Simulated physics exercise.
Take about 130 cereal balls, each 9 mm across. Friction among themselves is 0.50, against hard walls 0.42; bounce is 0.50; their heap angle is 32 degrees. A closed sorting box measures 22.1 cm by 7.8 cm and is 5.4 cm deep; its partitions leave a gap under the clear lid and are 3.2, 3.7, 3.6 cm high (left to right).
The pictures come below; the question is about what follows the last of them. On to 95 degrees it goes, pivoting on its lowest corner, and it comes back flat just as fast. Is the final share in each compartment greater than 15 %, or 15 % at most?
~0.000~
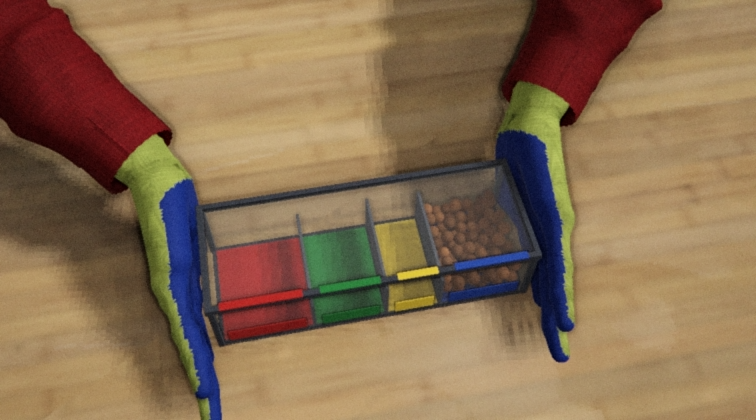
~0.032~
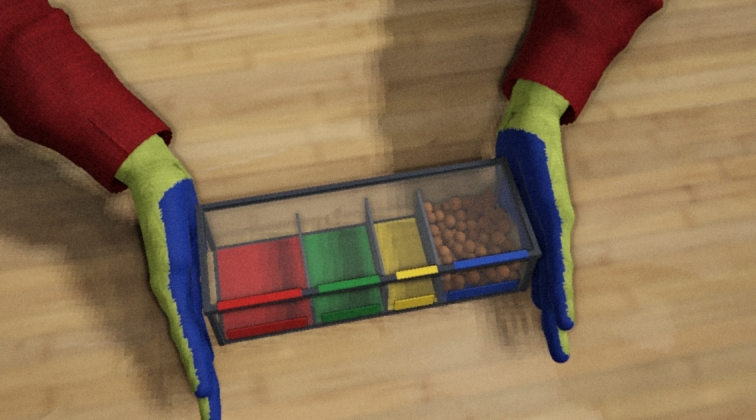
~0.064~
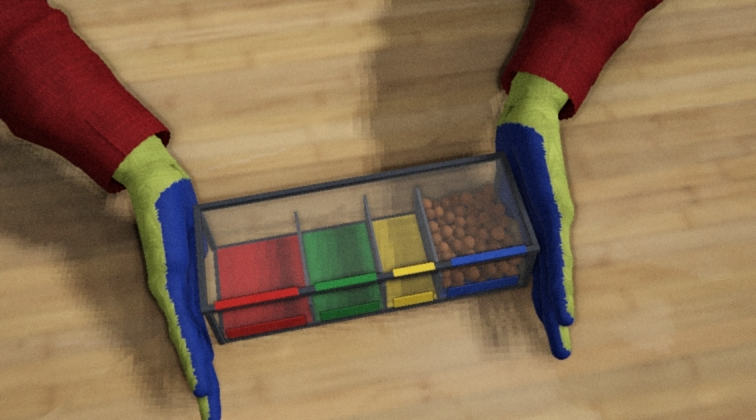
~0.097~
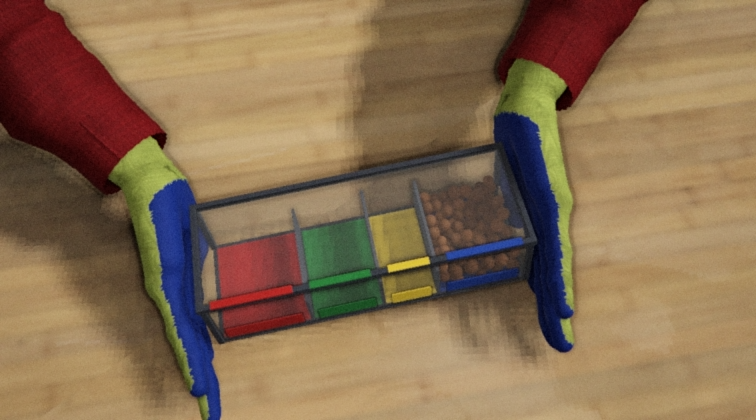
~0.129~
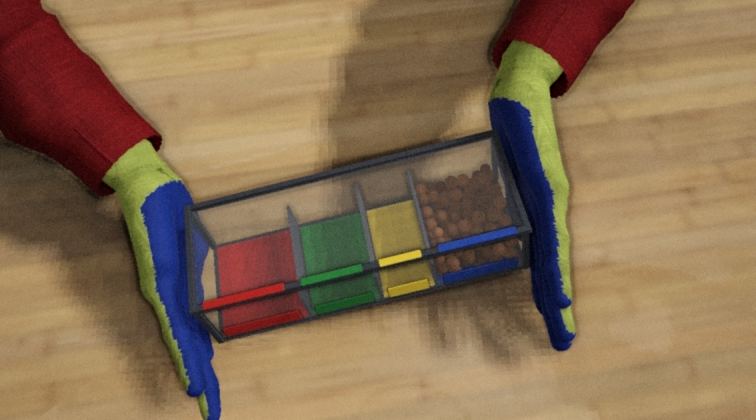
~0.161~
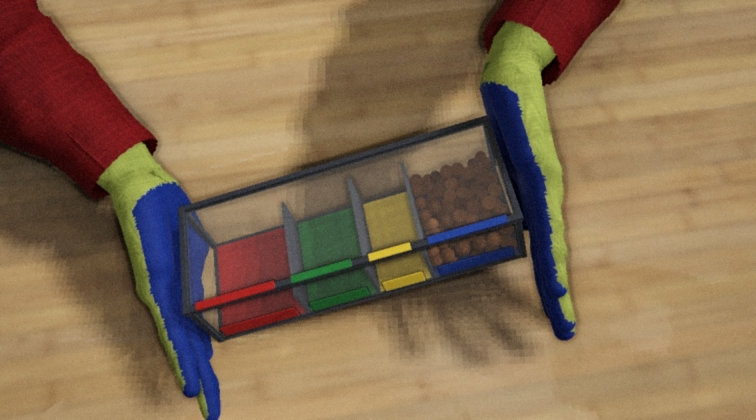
Red compartment: Greater than 15 %, blue compartment: Greater than 15 %, green compartment: 15 % at most, yellow compartment: 15 % at most.
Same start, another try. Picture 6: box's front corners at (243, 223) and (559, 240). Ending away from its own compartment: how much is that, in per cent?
Something like 0 in a hundred.
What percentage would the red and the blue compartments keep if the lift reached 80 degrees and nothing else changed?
Red: 10, blue: 75 (per cent).
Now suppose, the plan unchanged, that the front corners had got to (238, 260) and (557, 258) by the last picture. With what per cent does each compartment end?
Red = 0 %, blue = 100 %, green = 0 %, yellow = 0 %.
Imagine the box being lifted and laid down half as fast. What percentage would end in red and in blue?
Then: Red 30, blue 60.
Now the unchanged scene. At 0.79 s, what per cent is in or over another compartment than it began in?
Around 20 in a hundred.
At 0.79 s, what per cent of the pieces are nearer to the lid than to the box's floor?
70 per cent, give or take.
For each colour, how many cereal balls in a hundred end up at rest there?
Red 25, blue 60, green 5, yellow 10.
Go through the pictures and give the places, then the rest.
The first frame shows box tilt 0 degrees, front corners at (211, 308) and (534, 253); blue 100 %.
The second frame shows box tilt 1 degrees, front corners at (210, 308) and (534, 252).
The third frame shows box tilt 2 degrees, front corners at (207, 307) and (533, 247).
The fourth frame shows box tilt 6 degrees, front corners at (202, 307) and (530, 239), lowest corner left back.
The fifth frame shows box tilt 10 degrees, front corners at (196, 308) and (524, 228), lowest corner left back.
The sixth frame shows box tilt 15 degrees, front corners at (190, 308) and (515, 216), lowest corner left back; blue 100 %. Its pace works out near 145 degrees a second.
After 0.79 s, tilt 95 degrees; red 5 %, blue 80 %, green 5 %, yellow 10 %.
After 1.21 s, tilt 42 degrees; red 25 %, blue 65 %, green 5 %, yellow 5 %.
After 1.71 s, tilt 0 degrees; red 25 %, blue 60 %, green 5 %, yellow 10 %.
By 2.3 s all is still; red 25 %, blue 60 %, green 5 %, yellow 10 %.
